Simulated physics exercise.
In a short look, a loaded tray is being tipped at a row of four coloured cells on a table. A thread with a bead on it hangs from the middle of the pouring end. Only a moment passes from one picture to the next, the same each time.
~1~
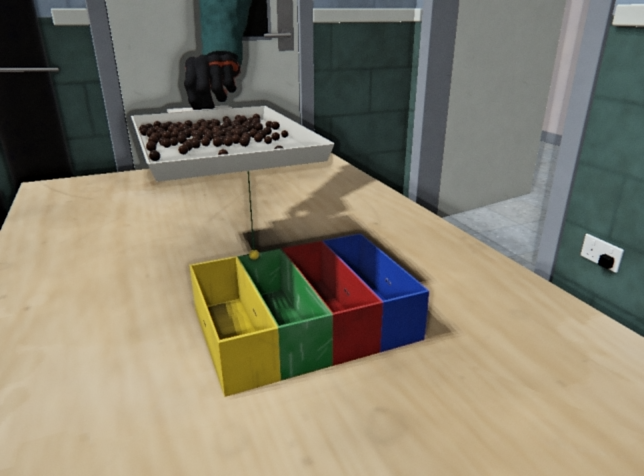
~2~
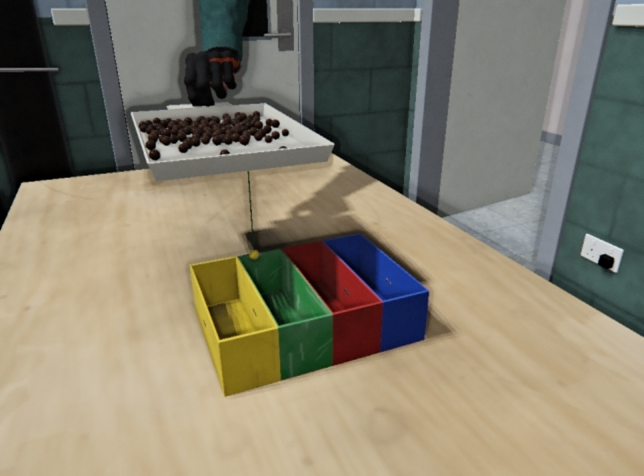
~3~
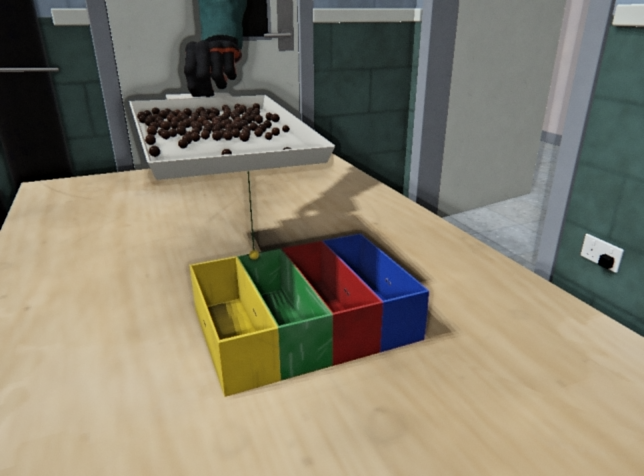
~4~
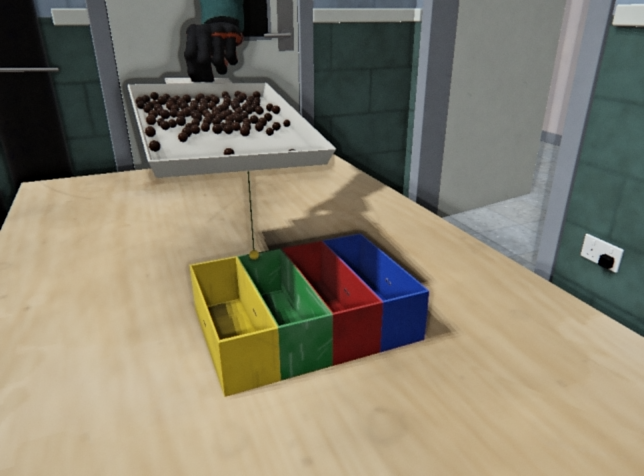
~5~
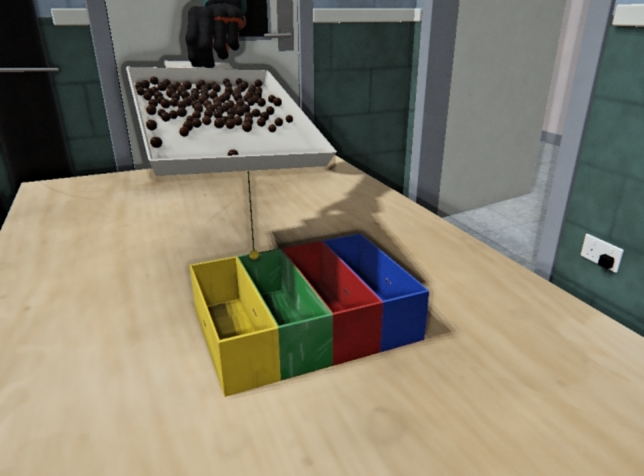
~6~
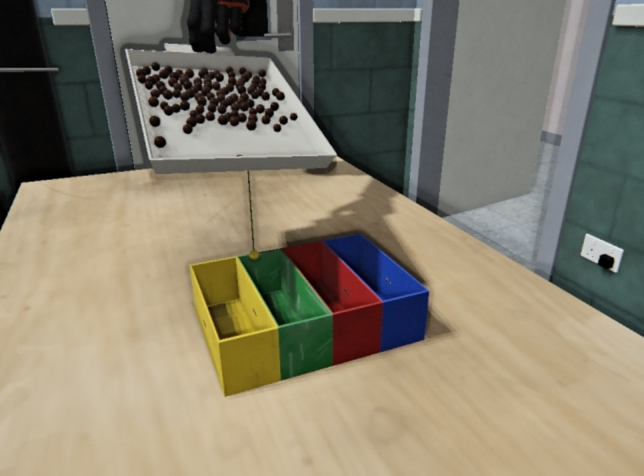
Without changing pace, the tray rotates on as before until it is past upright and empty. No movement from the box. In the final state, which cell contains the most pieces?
The red one contains the most.
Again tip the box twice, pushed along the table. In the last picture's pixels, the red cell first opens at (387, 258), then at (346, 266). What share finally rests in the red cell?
You'd get 10 in a hundred the first time and 50 in a hundred the second.
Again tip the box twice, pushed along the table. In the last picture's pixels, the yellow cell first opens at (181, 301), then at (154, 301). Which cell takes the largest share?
So the first one goes to the blue cell and the second to that blue cell.
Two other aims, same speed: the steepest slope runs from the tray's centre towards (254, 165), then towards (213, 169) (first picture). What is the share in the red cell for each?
You'd see roughly 30 per cent the first time and 0 per cent the second.
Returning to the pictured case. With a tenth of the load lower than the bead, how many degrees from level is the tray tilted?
The angle is around 60°.
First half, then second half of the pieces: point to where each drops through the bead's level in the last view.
It passes near (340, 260) first and then near (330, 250).
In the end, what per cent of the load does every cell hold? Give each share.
The yellow cell holds 0 %, the green cell 20 %, the red cell 50 % and the blue cell 30 %.
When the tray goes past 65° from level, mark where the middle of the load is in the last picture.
Look close to (308, 170) in the last picture.
Soon after the last picture, tray tipped steeply; about two thirds on the tray; a small part in the blue cell; a small part in the green cell; a small part in the red cell; a stray few in the yellow cell; a small part falling or outside the box.
A little later, tray tipped past a quarter turn; a stray few on the tray; about a third in the red cell; about a quarter in the blue cell; about a quarter in the green cell; a stray few in the yellow cell; a small part falling or outside the box.
Later still, tray tipped past a quarter turn; about half in the red cell; about a quarter in the blue cell; about a quarter in the green cell; a stray few in the yellow cell; a small part falling or outside the box.
By the end, tray tipped past a quarter turn; about half in the red cell; about a quarter in the blue cell; about a quarter in the green cell; a stray few in the yellow cell; a small part outside the box.
